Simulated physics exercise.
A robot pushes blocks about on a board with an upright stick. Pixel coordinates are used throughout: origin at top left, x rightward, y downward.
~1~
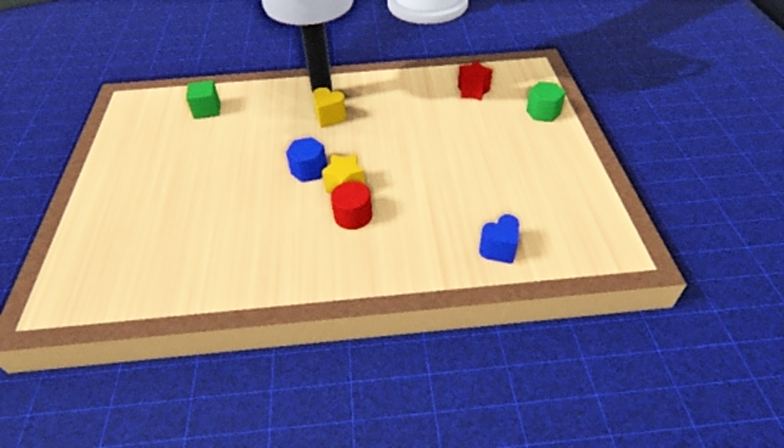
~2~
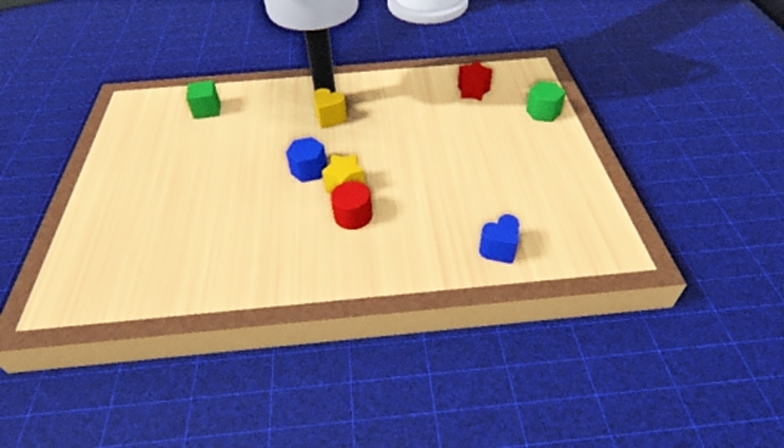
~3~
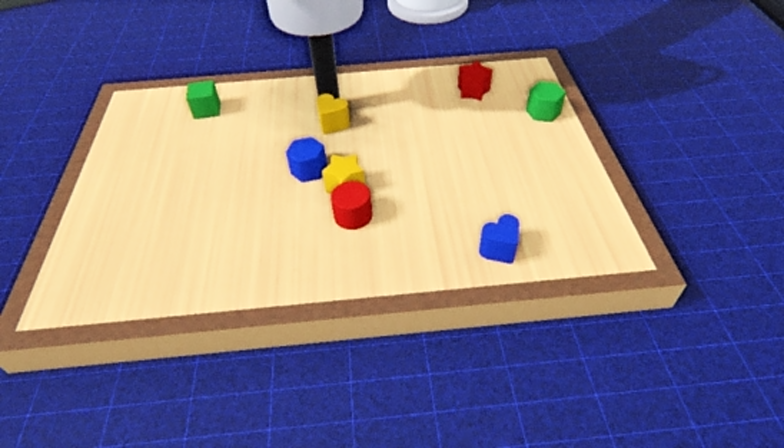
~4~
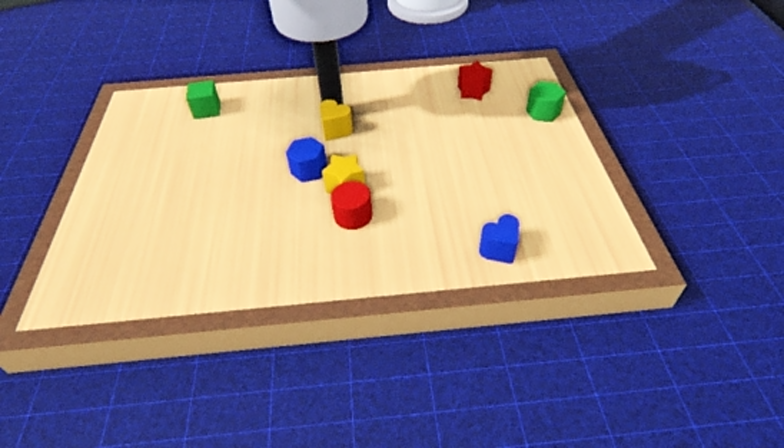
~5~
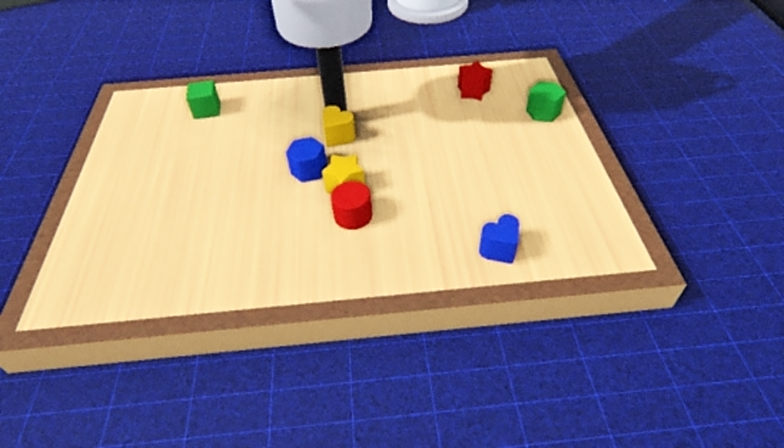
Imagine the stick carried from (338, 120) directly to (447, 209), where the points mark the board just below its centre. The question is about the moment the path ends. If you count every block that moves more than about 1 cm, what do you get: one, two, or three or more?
Only one block.
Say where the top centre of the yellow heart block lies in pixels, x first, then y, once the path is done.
Final place: (341, 137).
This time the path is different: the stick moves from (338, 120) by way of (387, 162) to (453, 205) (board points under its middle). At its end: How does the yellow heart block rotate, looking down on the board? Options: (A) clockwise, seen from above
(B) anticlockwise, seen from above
That would be A.
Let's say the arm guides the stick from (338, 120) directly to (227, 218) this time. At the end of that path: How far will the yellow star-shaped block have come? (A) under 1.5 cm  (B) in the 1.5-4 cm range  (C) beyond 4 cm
My pick is A.
What follows on the original path. One third of the way, stick (369, 139); yellow heart block (341, 137), turned 80° clockwise.
Two thirds of the way, stick (406, 168); yellow heart block (341, 137), turned 80° clockwise.
At the end, stick (448, 200); yellow heart block (341, 137), turned 80° clockwise; yellow star-shaped block still.
